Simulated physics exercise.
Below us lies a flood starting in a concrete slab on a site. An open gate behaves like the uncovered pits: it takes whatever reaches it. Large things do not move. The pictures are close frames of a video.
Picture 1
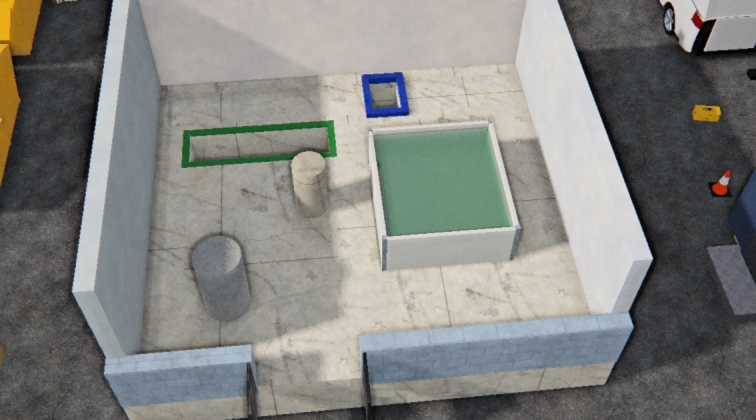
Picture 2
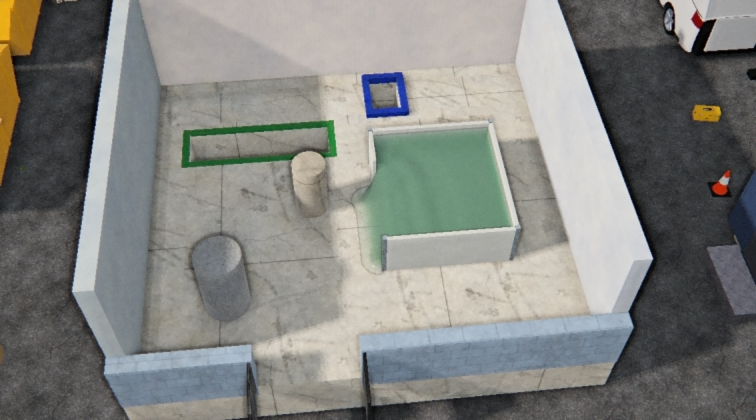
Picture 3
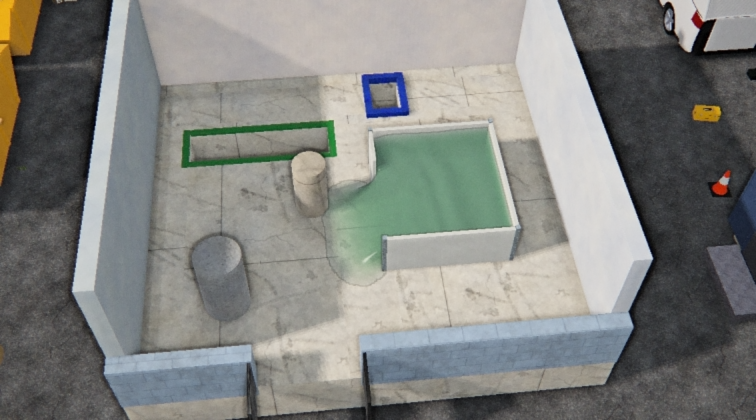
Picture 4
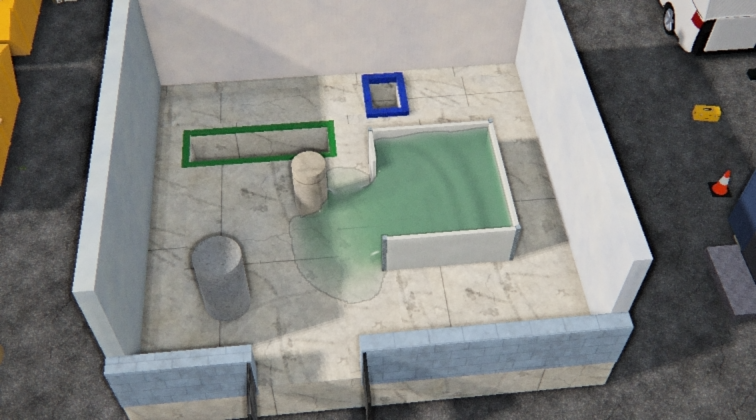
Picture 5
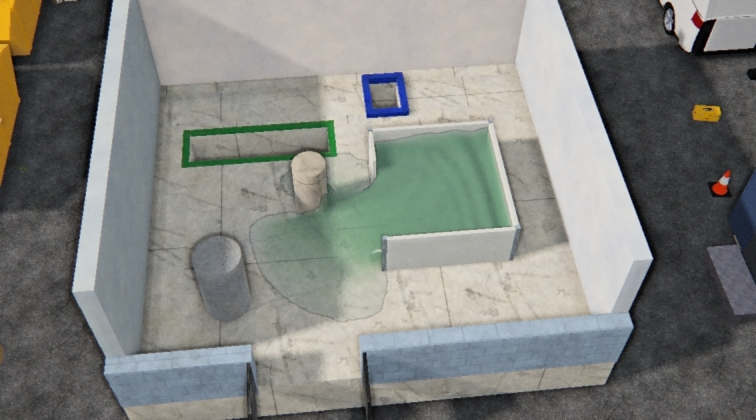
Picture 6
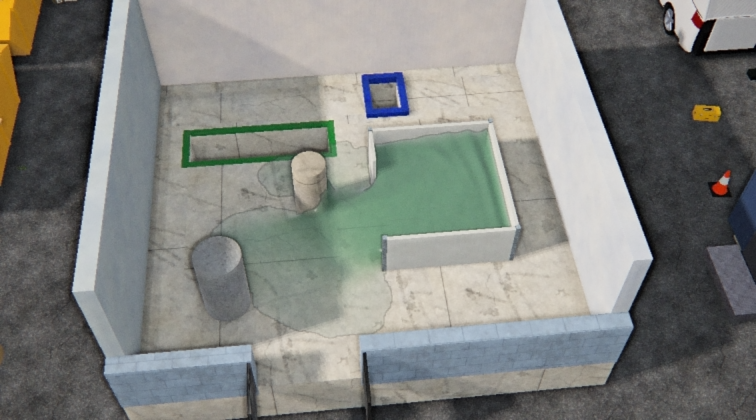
In the video, green water sits in a white-walled square tank inside a walled enclosure, then pours through an opening on its left side and spreads leftward across the marble-patterned floor, flowing around one round pillar and reaching another.
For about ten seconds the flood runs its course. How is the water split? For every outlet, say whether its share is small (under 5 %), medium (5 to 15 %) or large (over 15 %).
Result - gate: Large; blue pit: Small; green pit: Large.
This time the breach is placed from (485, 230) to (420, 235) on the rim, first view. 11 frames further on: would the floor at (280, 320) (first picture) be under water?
Check at the given point: Inundated.
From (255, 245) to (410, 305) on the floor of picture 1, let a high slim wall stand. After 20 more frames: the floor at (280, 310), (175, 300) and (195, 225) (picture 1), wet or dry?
In that order, I'd expect them to be kept clear of the flood, reached by the flood and reached by the flood.
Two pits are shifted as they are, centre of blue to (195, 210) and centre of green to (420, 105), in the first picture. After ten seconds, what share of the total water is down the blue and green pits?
Log, per cent - blue: 4, green: 12.
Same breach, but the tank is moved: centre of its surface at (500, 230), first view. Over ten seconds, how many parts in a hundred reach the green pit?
Green: 35 %.
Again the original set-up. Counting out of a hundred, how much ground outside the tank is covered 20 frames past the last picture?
My estimate is near 50 per cent.
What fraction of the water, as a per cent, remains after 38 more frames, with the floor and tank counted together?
Some 64 parts in a hundred have not run off.
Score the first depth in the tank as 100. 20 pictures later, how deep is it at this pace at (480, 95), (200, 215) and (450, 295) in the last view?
The three come to some 0, 12 and 0 per cent respectively.
A moment on, water covers 35 % of the floor; the gate 0 %, the blue pit 0 %, the green pit 2 %.
Next, water covers 45 % of the floor; the gate 2 %, the blue pit 0 %, the green pit 4 %.
Then, water covers 50 % of the floor; the gate 7 %, the blue pit 0 %, the green pit 9 %.
Later, water covers 65 % of the floor; the gate 17 %, the blue pit 0 %, the green pit 20 %.
In the end, water covers 85 % of the floor; the gate 23 %, the blue pit 0 %, the green pit 32 %.
